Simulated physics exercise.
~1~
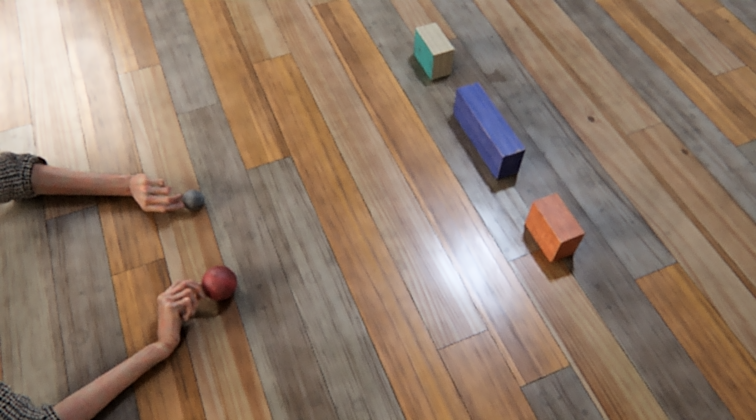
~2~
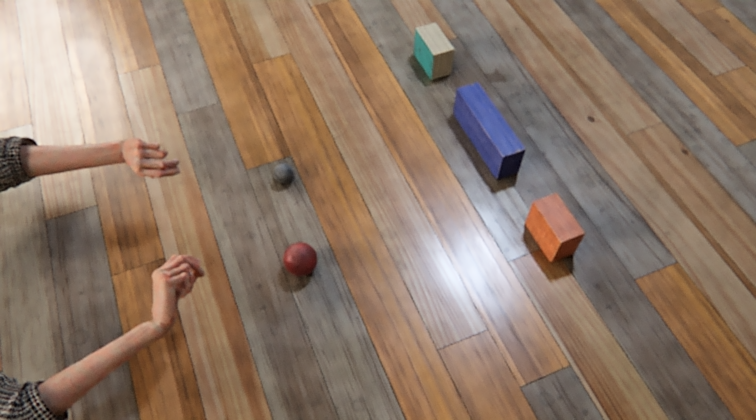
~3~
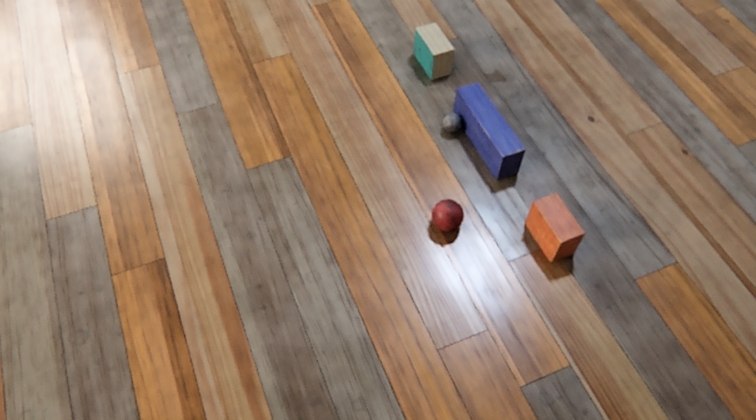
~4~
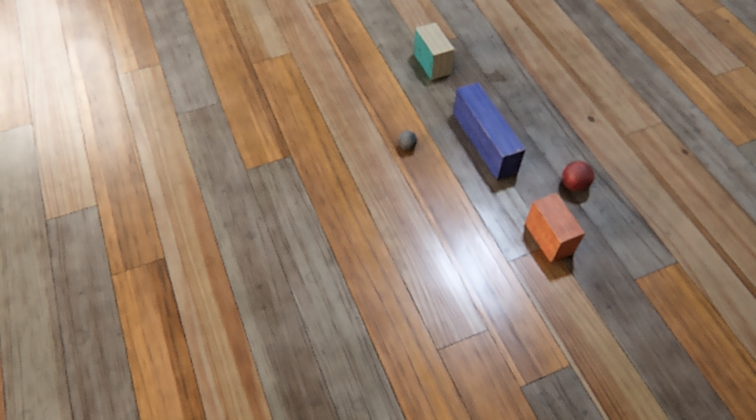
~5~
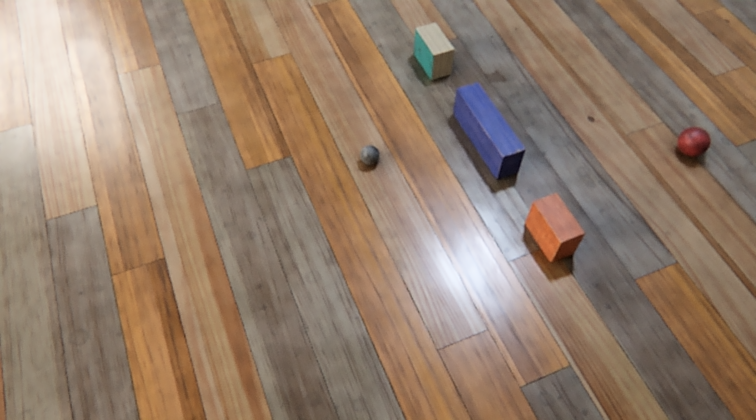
The footage shows two hands releasing a grey ball and a red ball across a wooden floor toward three spaced blocks. The grey ball hits the blue block and rolls back left, while the red ball passes between the blue and orange blocks and continues right.
